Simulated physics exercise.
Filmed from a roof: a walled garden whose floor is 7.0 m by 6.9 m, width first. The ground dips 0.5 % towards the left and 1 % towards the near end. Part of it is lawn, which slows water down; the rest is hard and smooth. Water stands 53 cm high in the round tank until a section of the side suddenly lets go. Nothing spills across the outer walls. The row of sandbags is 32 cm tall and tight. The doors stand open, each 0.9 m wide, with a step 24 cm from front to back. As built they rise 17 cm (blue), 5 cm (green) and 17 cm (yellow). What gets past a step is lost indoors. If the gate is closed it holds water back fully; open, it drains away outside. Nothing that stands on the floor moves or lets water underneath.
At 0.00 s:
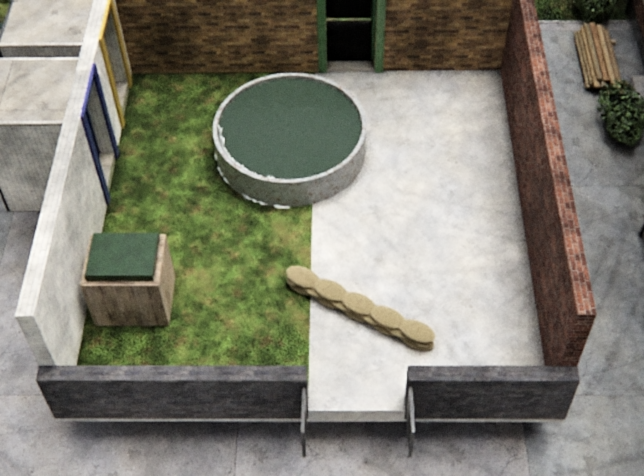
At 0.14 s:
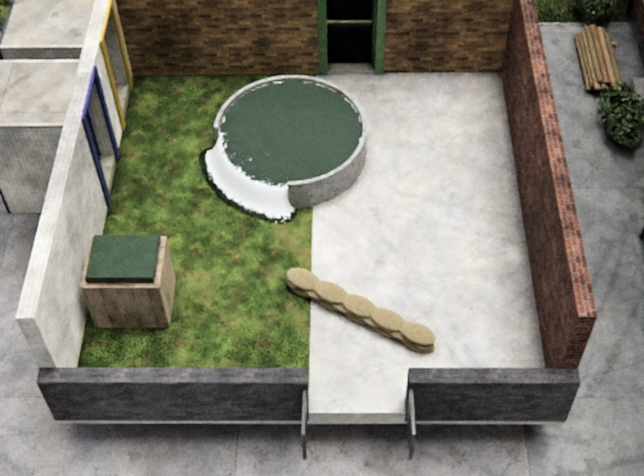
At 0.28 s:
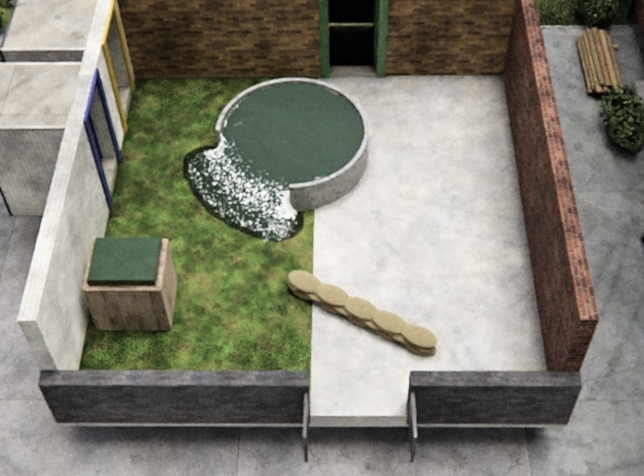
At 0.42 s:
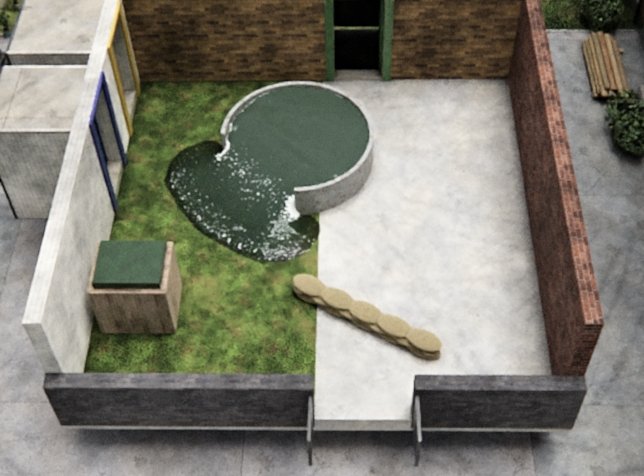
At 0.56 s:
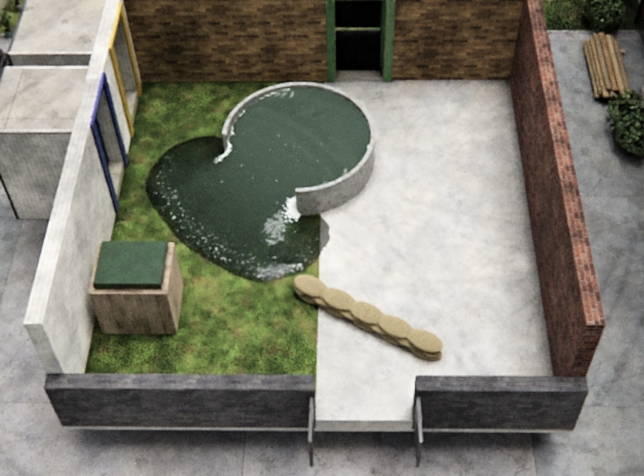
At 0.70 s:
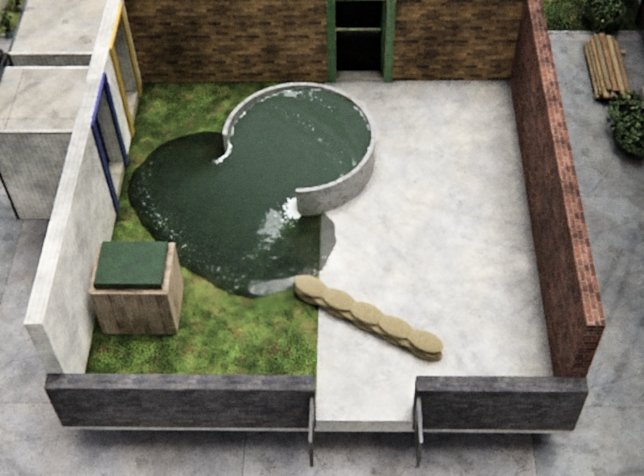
Walled garden from above, a round tank breaking open at its front left and dark green water spreading across the lawn.
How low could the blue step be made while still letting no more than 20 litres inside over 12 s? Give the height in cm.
Some 15 cm above the ground.
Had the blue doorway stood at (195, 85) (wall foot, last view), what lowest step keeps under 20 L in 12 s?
Roughly 6.5 cm.
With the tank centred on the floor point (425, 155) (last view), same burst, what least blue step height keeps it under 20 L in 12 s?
Some 6.5 cm.
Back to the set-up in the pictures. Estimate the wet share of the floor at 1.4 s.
About 25 per cent.
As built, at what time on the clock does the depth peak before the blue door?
Around 2.4 s.
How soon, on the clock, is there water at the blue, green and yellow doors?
Arrival: Blue 0.8 s, green 7.5 s, yellow 2.2 s.
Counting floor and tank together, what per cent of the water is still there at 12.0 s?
Roughly 90 in a hundred.
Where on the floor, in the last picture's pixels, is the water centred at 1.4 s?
At about (264, 184).
After 1.4 s water covers 25 % of the floor, deepest (24 cm) near (254, 207); 16 cm at the blue door, 0 litres in over its 17 cm step.
After 3.0 s water covers 40 % of the floor, deepest (28 cm) near (136, 284); 19 cm at the blue door, 4 litres in over its 17 cm step.
After 12.0 s water covers 90 % of the floor, deepest (10 cm) near (82, 393); 8 cm at the blue door, 8 litres in over its 17 cm step.
At the blue door as built, the water arrived by 0.8 s and peaked near 19 cm at 2.4 s.
Run again over the same 12 s with other heights there, 49 litres in over 12 cm, 10 litres over 16.5 cm. The limit of 20 litres is kept from about 15 cm up.
